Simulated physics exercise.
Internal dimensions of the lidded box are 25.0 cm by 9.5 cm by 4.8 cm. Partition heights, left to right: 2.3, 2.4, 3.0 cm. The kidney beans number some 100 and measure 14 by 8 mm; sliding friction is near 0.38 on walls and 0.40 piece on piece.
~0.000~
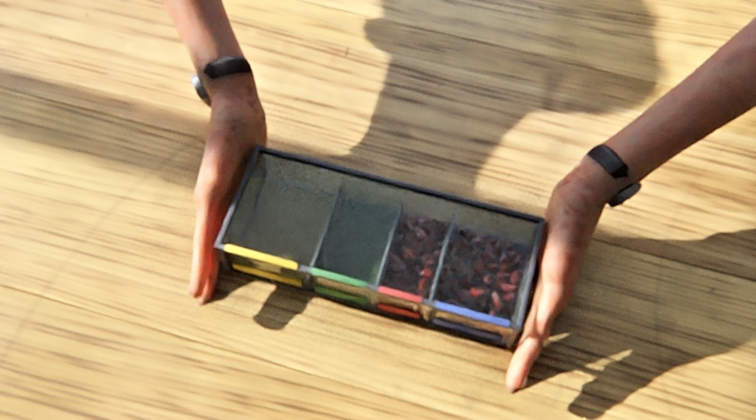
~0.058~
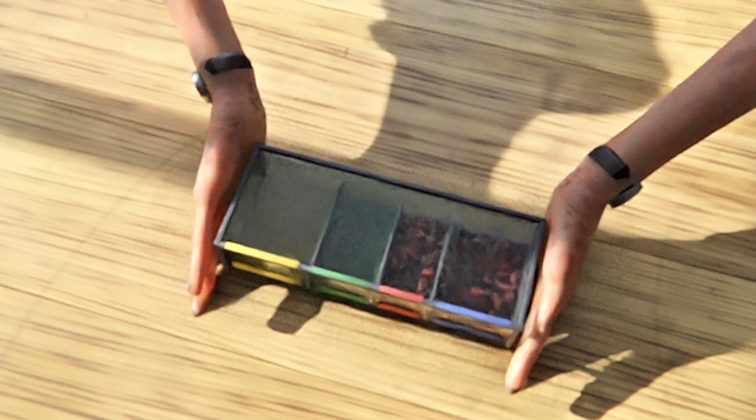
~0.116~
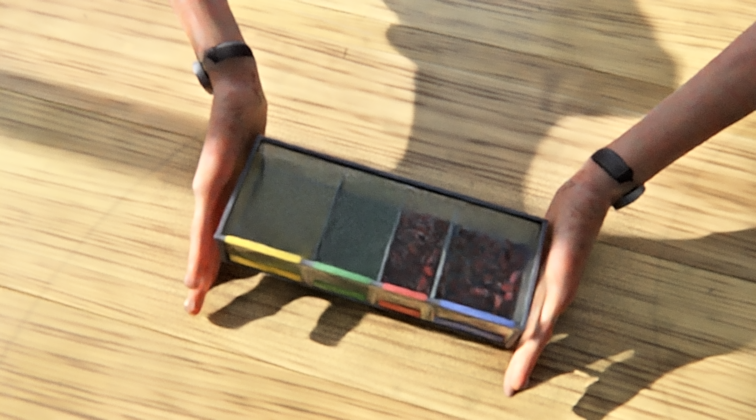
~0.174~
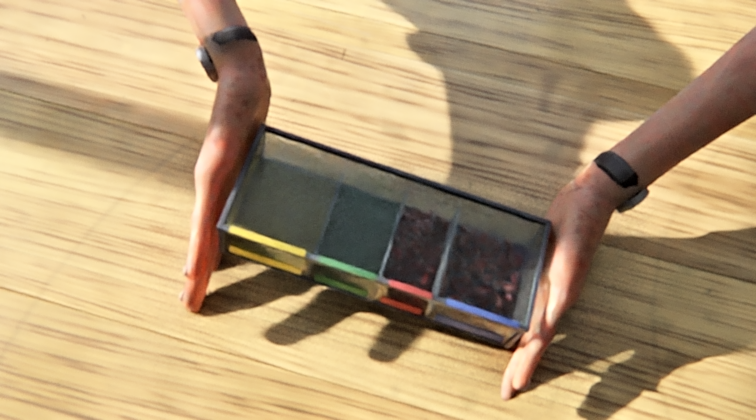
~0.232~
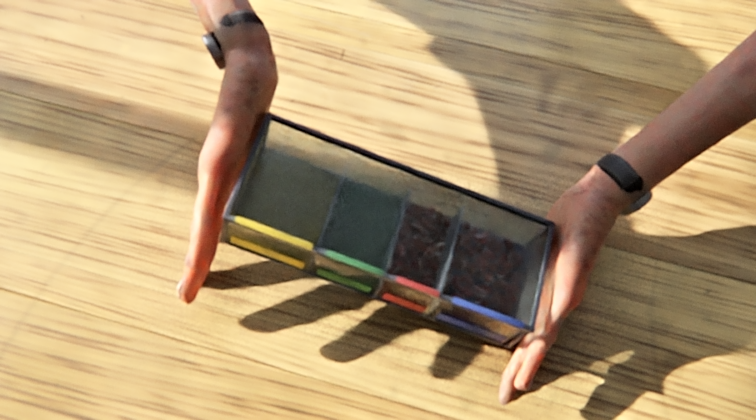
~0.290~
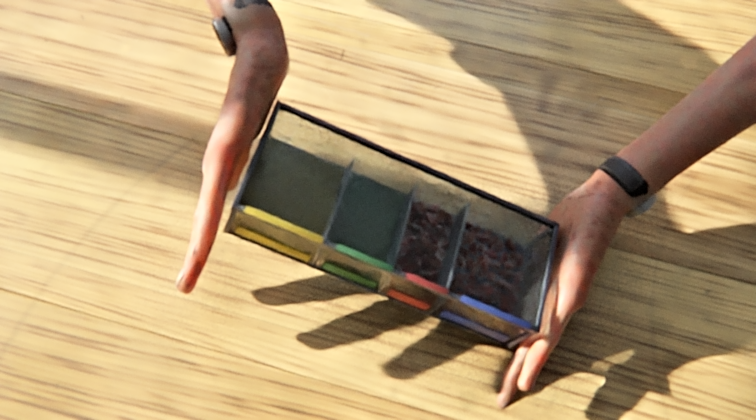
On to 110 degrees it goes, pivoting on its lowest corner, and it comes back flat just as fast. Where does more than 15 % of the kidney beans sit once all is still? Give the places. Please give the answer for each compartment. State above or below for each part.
Red: Below. Blue: Above. Green: Below. Yellow: Below.
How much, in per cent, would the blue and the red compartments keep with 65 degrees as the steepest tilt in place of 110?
In per cent, blue 55 and red 45.
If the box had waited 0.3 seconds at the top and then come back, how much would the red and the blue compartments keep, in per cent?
Result - red: 0 %; blue: 100 %.
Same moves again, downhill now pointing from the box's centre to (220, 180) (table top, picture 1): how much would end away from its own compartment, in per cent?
Something like 100 per cent of the pieces.
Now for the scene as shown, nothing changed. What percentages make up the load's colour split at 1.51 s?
Shares - red: 20; blue: 80; green: 0; yellow: 0.
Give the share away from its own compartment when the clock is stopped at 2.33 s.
Approx. 45 in a hundred.
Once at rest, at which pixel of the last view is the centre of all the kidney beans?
Roughly pixel (496, 271).
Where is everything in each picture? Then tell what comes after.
Box tilt 0 degrees, front corners at (221, 245) and (517, 325); red 45 %, blue 55 %, in the first frame.
Box tilt 1 degrees, front corners at (221, 243) and (517, 326), in the second frame.
Box tilt 4 degrees, front corners at (221, 236) and (520, 326), lowest corner right back, in the third frame.
Box tilt 9 degrees, front corners at (223, 226) and (525, 327), lowest corner right back, in the fourth frame.
Box tilt 14 degrees, front corners at (229, 216) and (529, 327), lowest corner right back, in the fifth frame.
Box tilt 18 degrees, front corners at (238, 205) and (535, 328), lowest corner right back; red 45 %, blue 55 %. Its pace works out near 80 degrees a second, in the sixth frame.
Then, at 1.51 s, tilt 110 degrees; red 20 %, blue 80 %.
After 2.33 s, tilt 49 degrees; blue 100 %.
After 3.16 s, tilt 0 degrees; blue 100 %.
By 3.5 s all is still; red 0 %, blue 100 %, green 0 %, yellow 0 %.
